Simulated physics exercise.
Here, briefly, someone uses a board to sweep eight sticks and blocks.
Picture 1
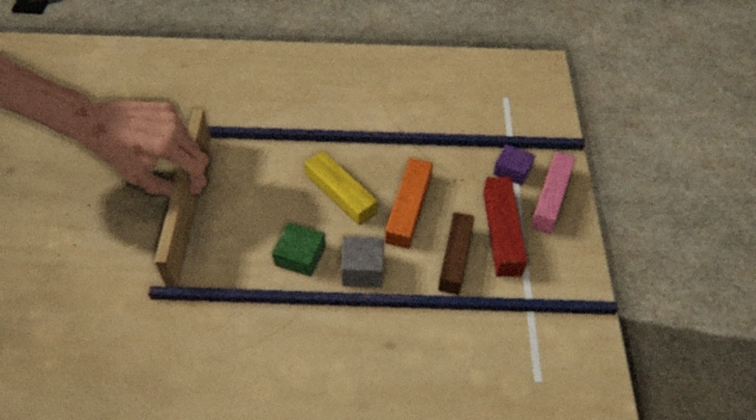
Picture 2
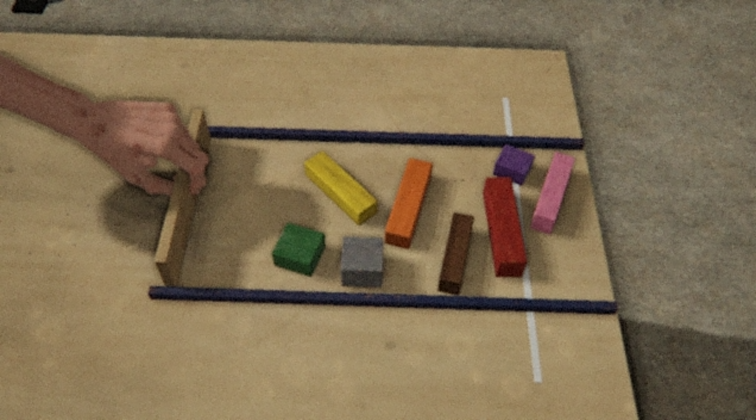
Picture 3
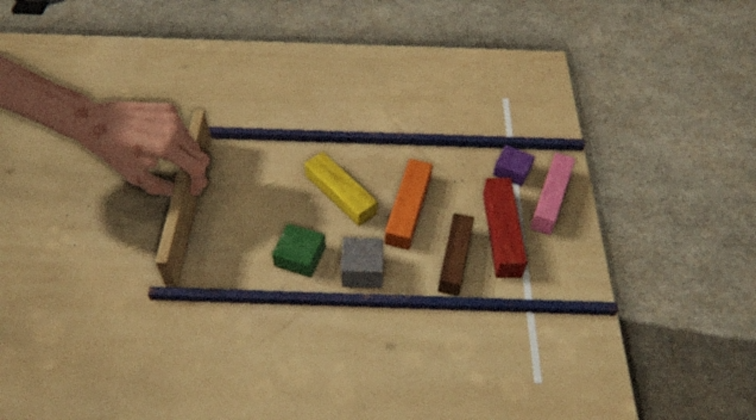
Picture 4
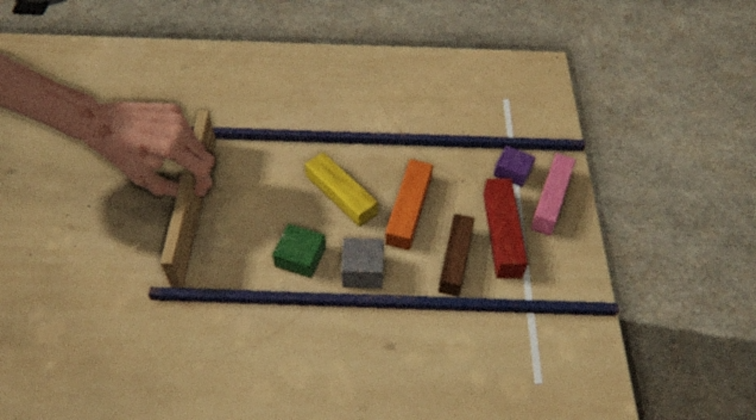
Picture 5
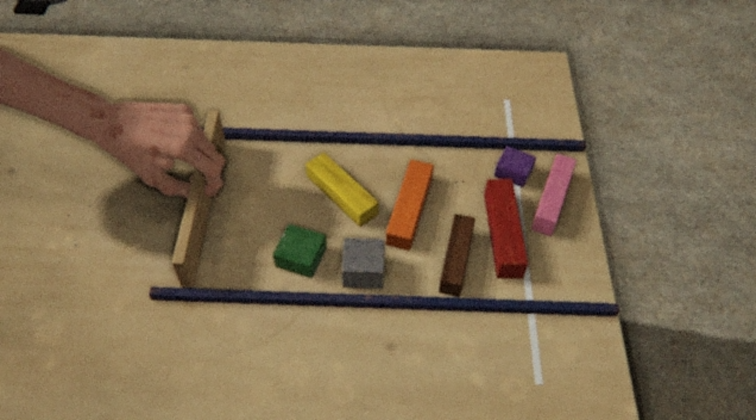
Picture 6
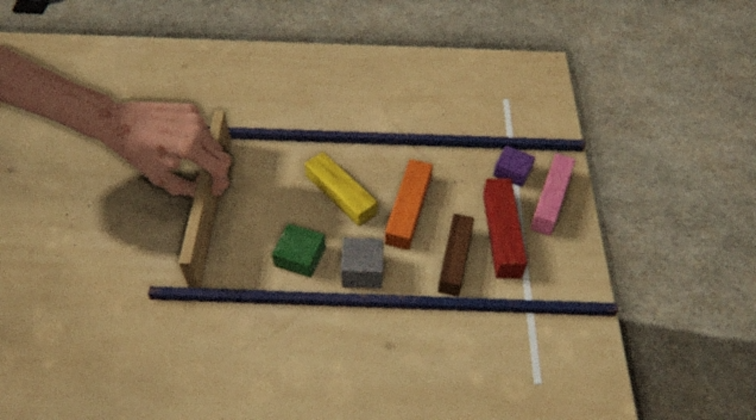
A hand slides a wooden board slightly right toward colored blocks, which stay still.
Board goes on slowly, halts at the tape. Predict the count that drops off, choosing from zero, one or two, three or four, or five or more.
The ones that fall? Three or four of them, I think.
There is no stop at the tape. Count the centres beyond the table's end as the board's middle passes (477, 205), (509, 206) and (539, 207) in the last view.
Counts by place: 0 / 2 / 3.
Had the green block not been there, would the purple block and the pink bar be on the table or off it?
The purple block: Remains. The pink bar: Drops.
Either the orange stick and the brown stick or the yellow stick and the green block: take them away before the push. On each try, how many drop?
Count of fallen: 0 / 0.
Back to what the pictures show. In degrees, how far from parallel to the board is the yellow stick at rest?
Roughly 0°.
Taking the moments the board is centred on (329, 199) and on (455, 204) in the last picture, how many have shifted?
Counting first: 3, next 8.
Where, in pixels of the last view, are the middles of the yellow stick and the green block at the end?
The yellow stick stops around (531, 199); the green block around (546, 255).
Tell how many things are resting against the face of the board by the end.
The figure is 2.
A little later, none off yet; pink bar at rest near (553, 194); purple block at rest near (514, 166); red bar at rest near (504, 227).
Next, none off yet; pink bar moving near (557, 192); purple block at rest near (514, 166); red bar shifted a little near (526, 224).
When it is over, the number that fall off is three or four; down, brown stick, red bar and pink bar.
